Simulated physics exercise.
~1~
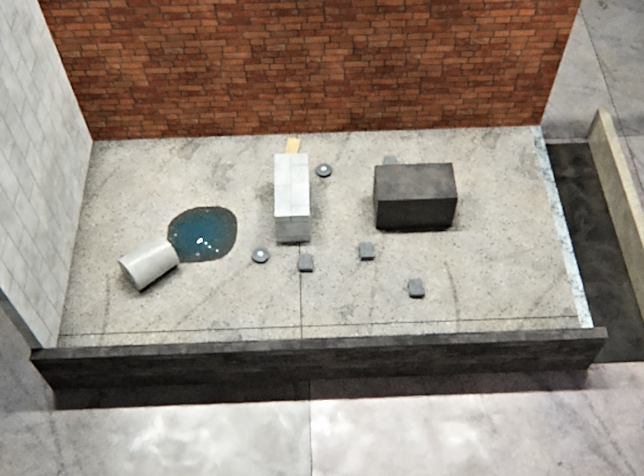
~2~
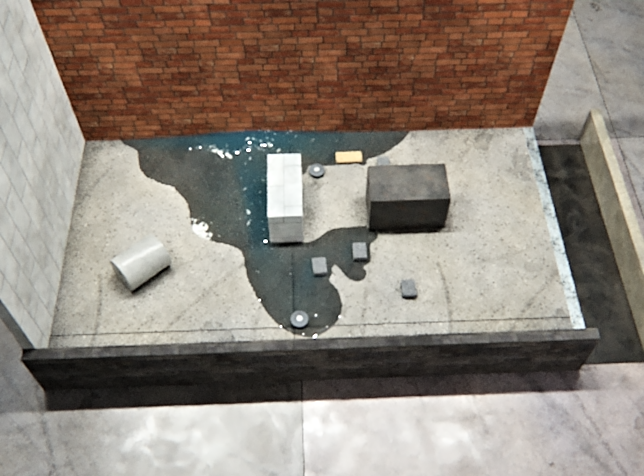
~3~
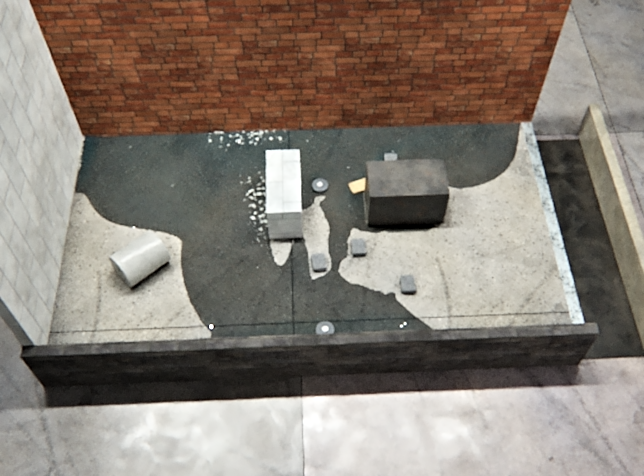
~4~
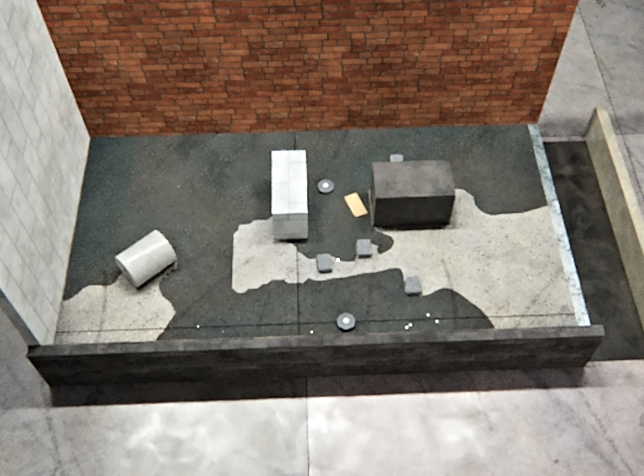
We see dark liquid spread from an overturned pale drum across a walled floor, shifting a small tan board and a round lid while the large blocks stay put, and finally covering much of the floor, with pale dry patches left near the front and right.
